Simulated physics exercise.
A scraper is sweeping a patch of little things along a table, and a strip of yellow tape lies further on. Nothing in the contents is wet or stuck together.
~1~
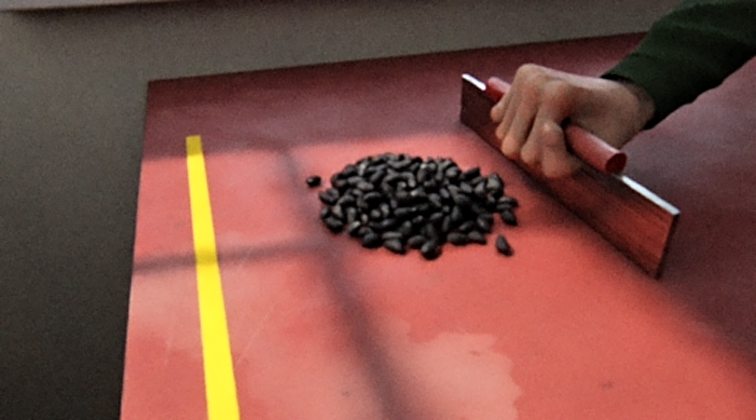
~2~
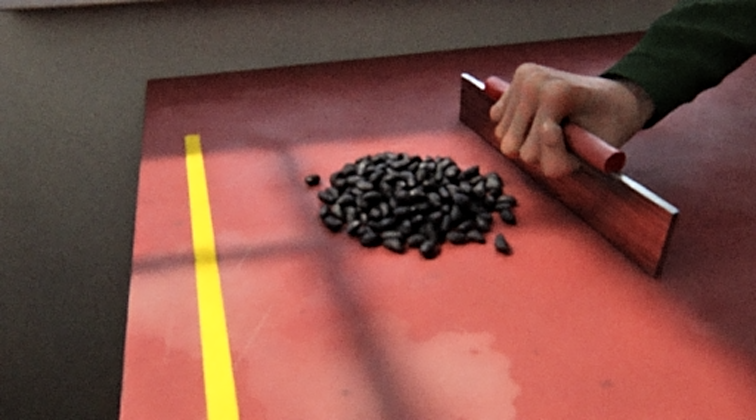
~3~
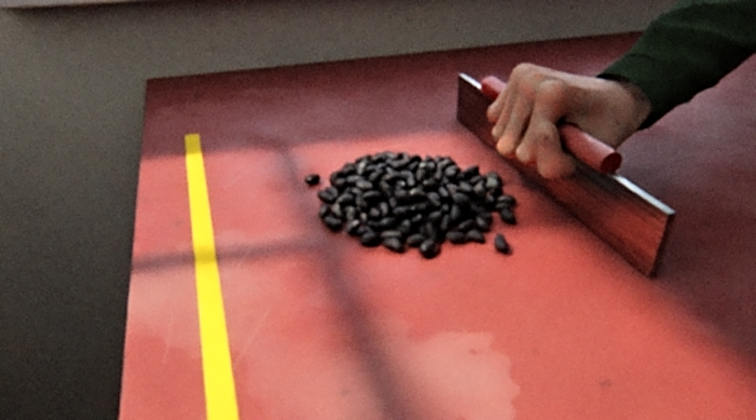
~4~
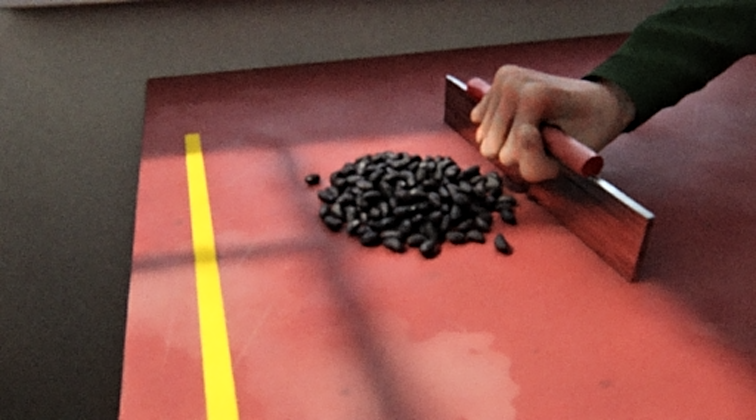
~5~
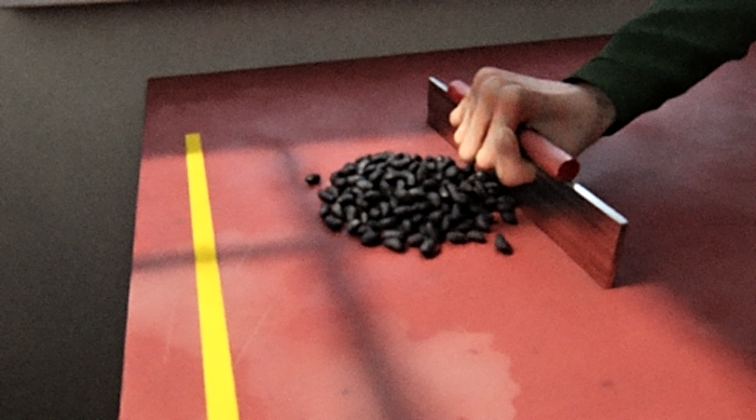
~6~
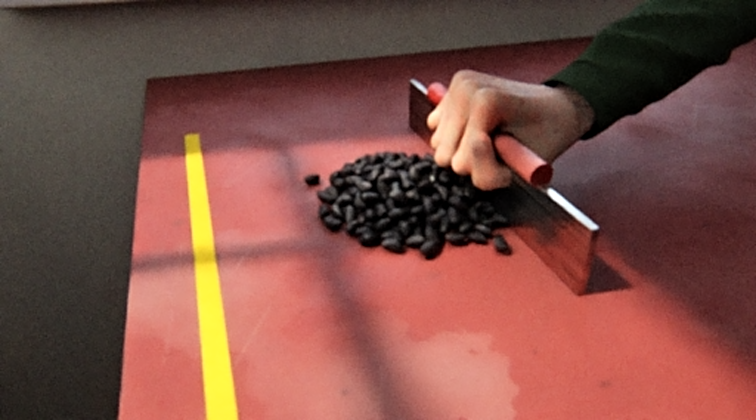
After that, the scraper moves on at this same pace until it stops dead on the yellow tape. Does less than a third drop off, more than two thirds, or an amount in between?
Over it goes: A medium share, one third up to two thirds.
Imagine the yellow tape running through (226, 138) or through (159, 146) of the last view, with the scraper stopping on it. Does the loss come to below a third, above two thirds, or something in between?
Under a third, then above two thirds.
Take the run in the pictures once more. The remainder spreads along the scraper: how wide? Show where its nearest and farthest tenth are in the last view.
You'd mark the near end at (166, 343) and the far end at (163, 177).
Just after the last frame, scraper still moving, near (336, 155); heap all on the table, its front near (207, 234).
A moment on, scraper stopped at the yellow tape; heap roughly a third over the edge.
Further on, scraper stopped at the yellow tape; heap roughly half over the edge.
When it is over, scraper stopped at the yellow tape; heap roughly half over the edge.
